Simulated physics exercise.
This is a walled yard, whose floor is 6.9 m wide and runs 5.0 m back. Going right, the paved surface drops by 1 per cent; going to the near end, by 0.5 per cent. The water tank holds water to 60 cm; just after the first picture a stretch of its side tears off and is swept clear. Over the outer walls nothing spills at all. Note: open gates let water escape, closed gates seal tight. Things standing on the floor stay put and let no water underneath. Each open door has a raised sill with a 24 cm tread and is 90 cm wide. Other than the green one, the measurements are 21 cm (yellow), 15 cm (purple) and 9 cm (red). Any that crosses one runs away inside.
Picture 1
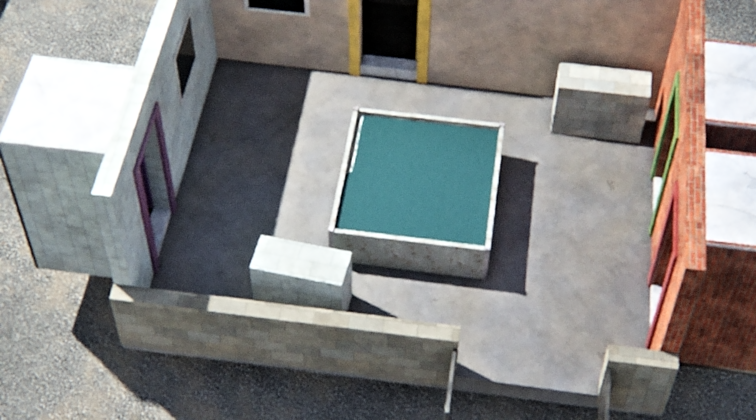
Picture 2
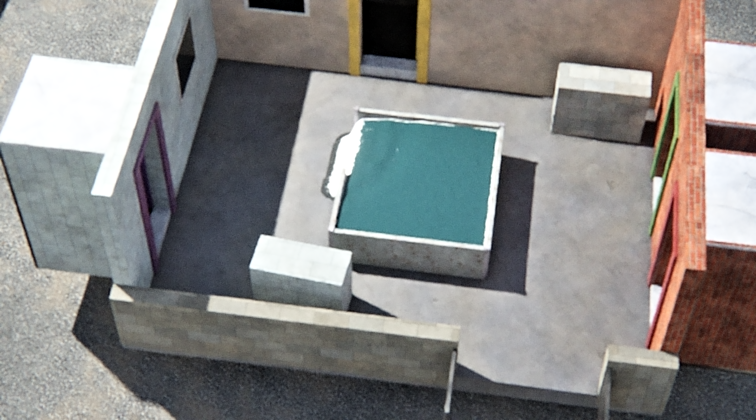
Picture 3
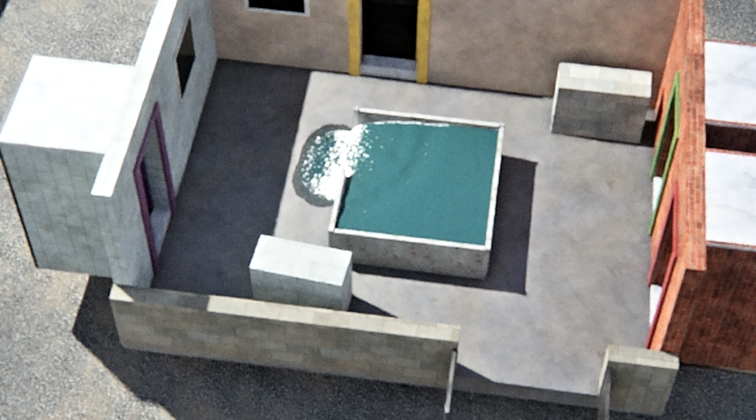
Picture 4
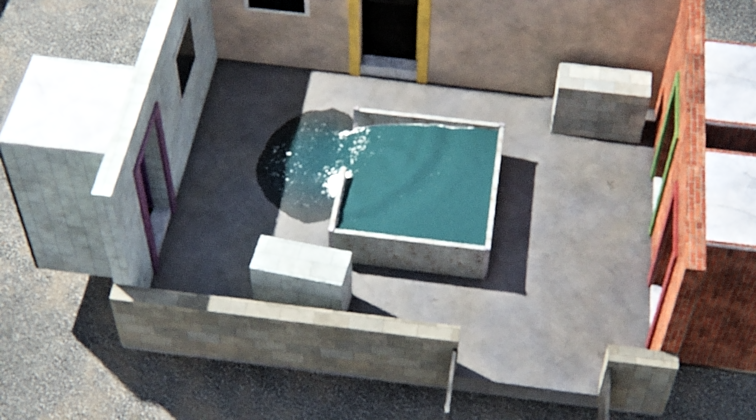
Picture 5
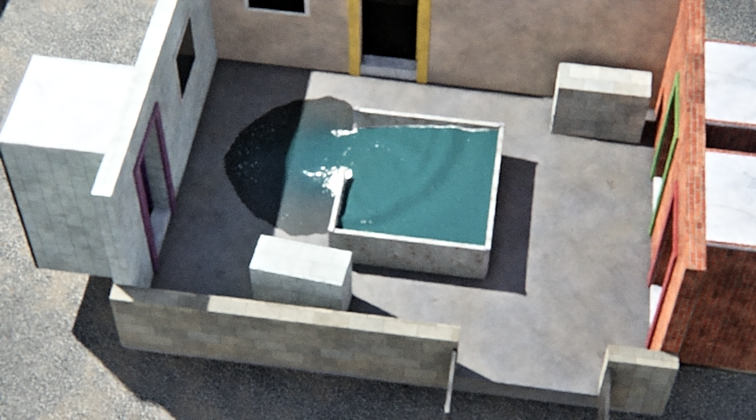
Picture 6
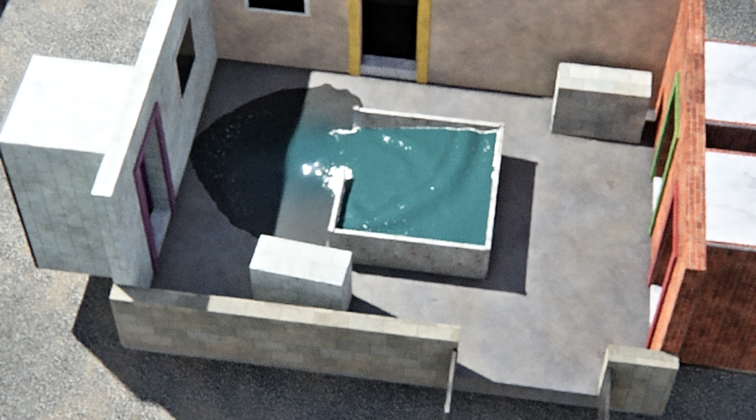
At the start, still teal water fills a raised rectangular tank in a walled yard with a purple-framed door on the left. The tank's left side breaks open, and white, foaming water pours through the gap, then spreads leftward across the paving in a widening dark sheet, leaving the purple door still dry.
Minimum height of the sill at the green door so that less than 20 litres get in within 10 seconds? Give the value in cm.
Roughly 6.5 cm.
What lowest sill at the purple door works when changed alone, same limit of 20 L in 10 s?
For purple: Close to 11.0 cm.
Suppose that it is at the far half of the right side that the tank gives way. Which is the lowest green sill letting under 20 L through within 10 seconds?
Roughly 30 cm.
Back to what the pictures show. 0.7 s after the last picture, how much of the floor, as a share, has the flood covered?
Approximately 25 % of the floor.
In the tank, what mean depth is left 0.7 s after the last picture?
On average, around 45 cm.
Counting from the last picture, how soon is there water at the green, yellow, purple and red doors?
Green 5.0 s, yellow 1.8 s, purple 0.6 s, red 5.0 s.
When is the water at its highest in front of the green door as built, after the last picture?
Around 6.0 s, give or take.
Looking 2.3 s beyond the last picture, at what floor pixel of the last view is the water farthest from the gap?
Around pixel (141, 320).
Then, 0.7 s after the last picture water covers 25 % of the floor, deepest (36 cm) near (348, 159); it has not reached the green door.
Then, 2.3 s after the last picture water covers 35 % of the floor, deepest (29 cm) near (191, 150); it has not reached the green door.
Then, 9.3 s after the last picture water covers 95 % of the floor, deepest (14 cm) near (645, 385); 10 cm at the green door, 3 litres in over its 9 cm sill.
At the green door as built, the water peaked near 10 cm, 5.9 s after the last picture.
With a sill of 6 cm, 26 litres would have come in within the 10 s; with 7 cm, 15 litres. So under 20 litres takes about 6.5 cm.
